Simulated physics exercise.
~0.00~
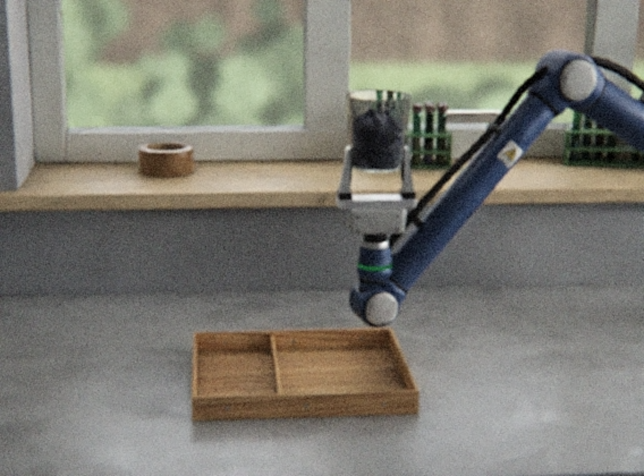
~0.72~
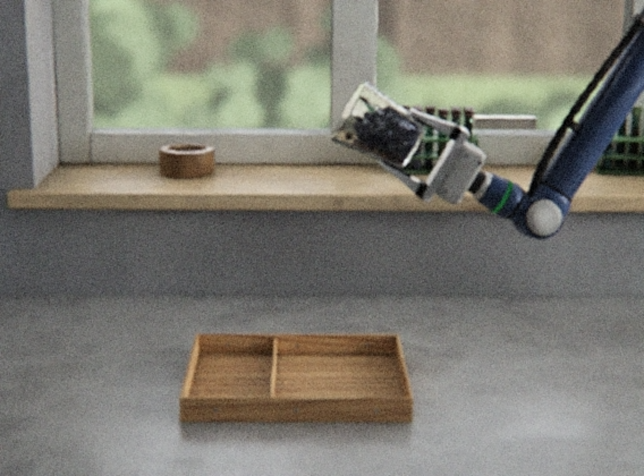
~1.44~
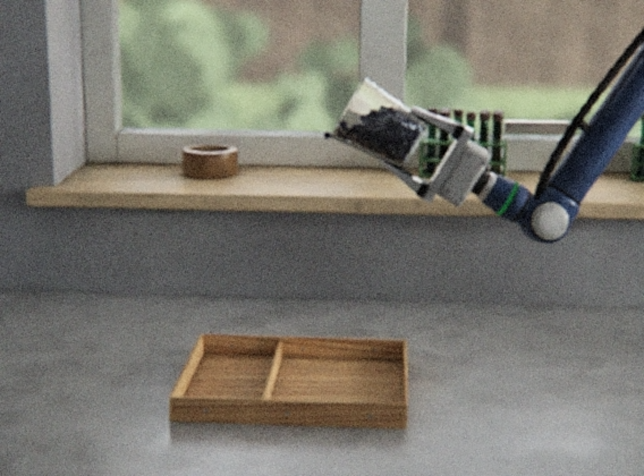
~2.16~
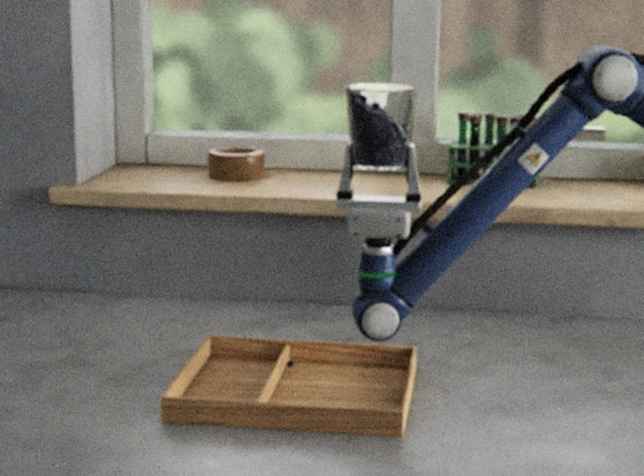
The clip shows a blue robot arm holding a clear tumbler of dark beads above a divided wooden tray near a window. The arm tips the tumbler onto its side, then stands it upright again, with nearly all the beads still inside and a single dark speck in the tray.
